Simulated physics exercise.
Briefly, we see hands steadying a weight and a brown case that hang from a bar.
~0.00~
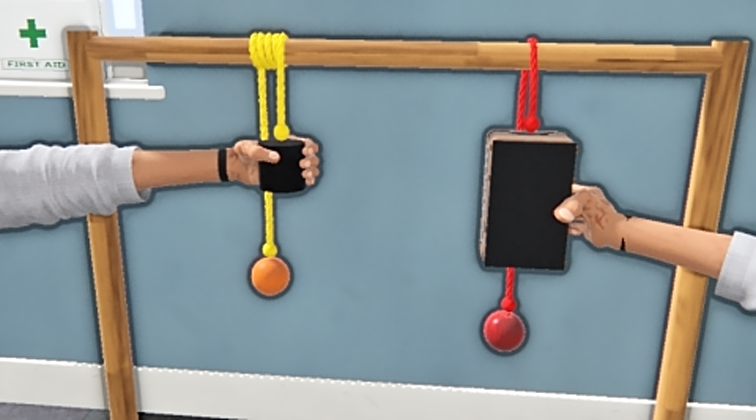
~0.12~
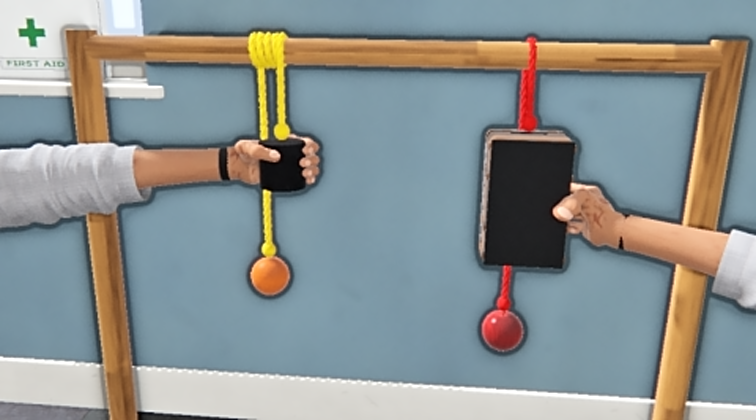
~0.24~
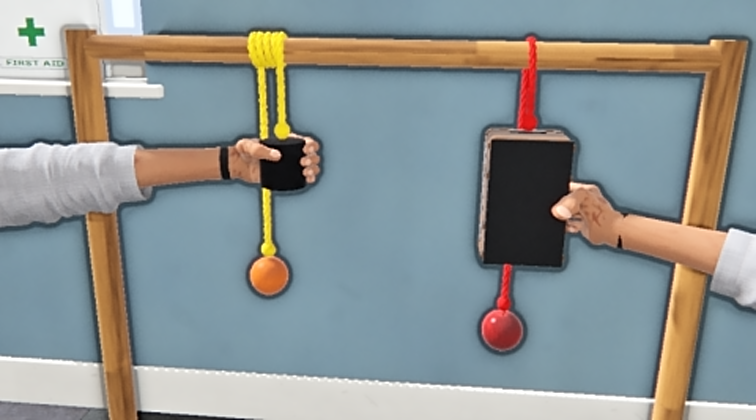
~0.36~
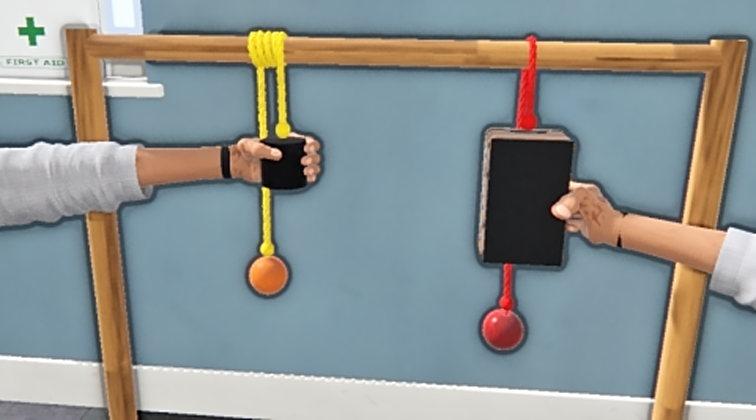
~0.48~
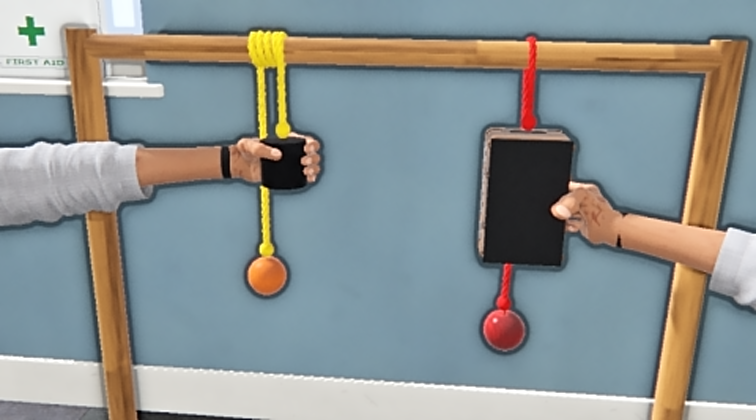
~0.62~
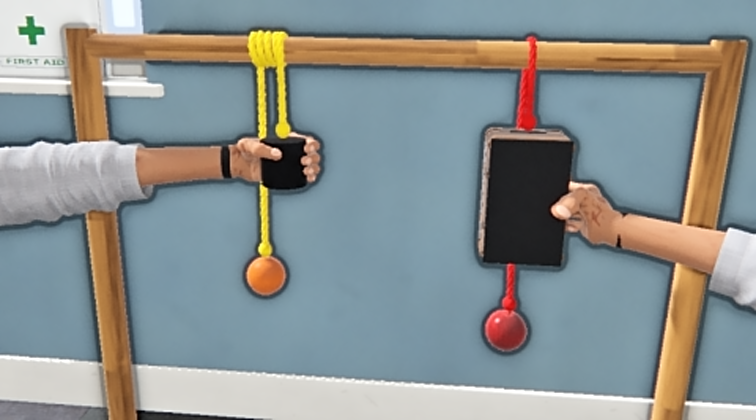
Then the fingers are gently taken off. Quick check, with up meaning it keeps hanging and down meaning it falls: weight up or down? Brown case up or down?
Weight: Up; brown case: Down.
By 1.08 s, weight still up near (282, 159); brown case dropping.
By 1.38 s, weight still up near (282, 159); brown case on the floor.
When it is over, weight still up near (282, 159); brown case on the floor. The weight is held and the brown case pulls its rope through.
